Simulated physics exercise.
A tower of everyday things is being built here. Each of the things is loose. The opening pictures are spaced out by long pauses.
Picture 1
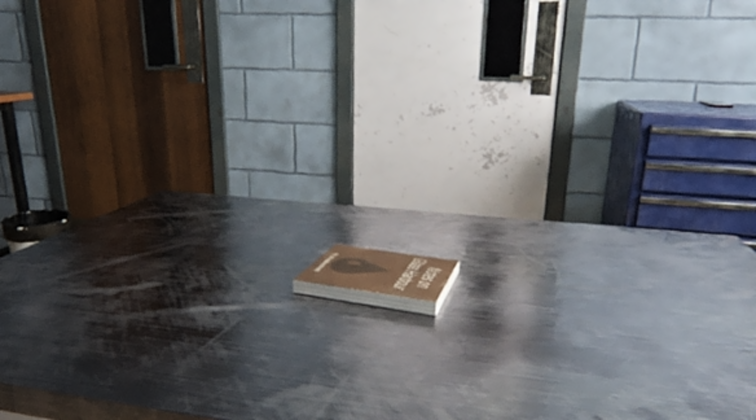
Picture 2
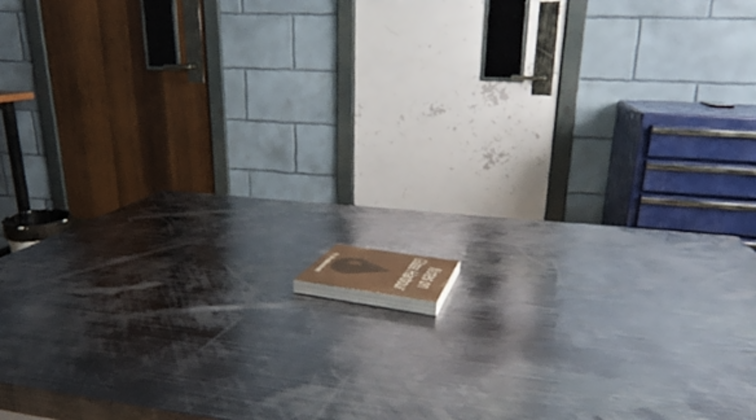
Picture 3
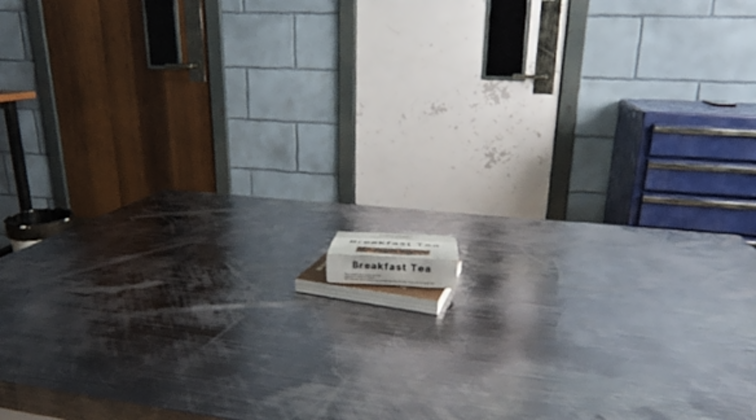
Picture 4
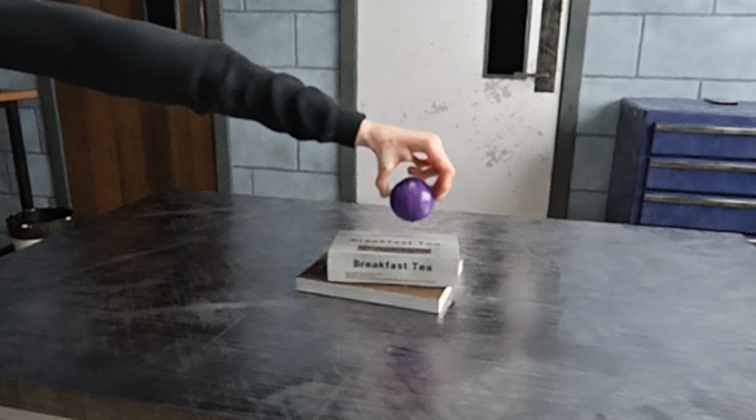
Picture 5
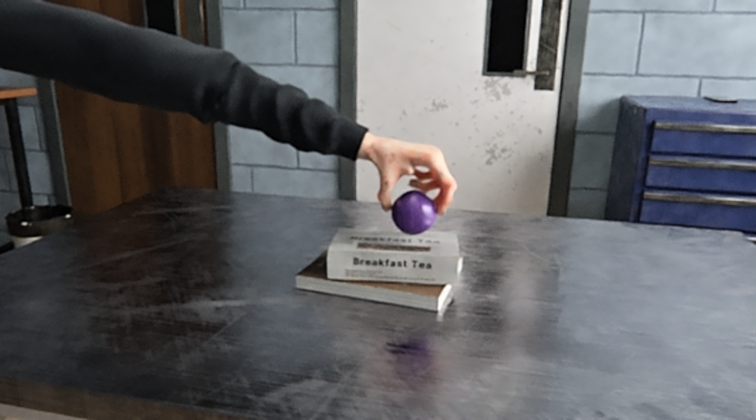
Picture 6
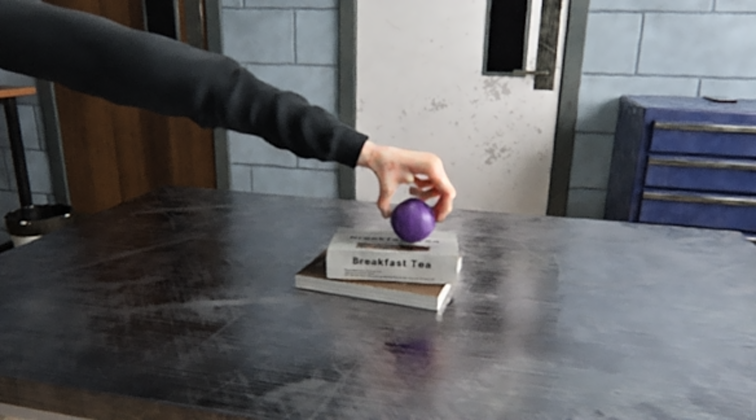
A hand in a black sleeve lowered a purple ball-like object onto a Breakfast Tea box and kept hold of it, after the box had appeared on top of a brown book on the table.
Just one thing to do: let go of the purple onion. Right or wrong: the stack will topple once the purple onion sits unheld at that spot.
Wrong.
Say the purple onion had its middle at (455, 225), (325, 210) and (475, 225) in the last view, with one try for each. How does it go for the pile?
The pile does not fall at first, goes down second and goes down third.
Then, 0.30 s on from there, no change.
Then, 0.70 s on from there, purple onion resting near (413, 220).
In the end, all 3 unmoved. At the end, from the last picture's camera, purple onion near (413, 221). The pile holds.
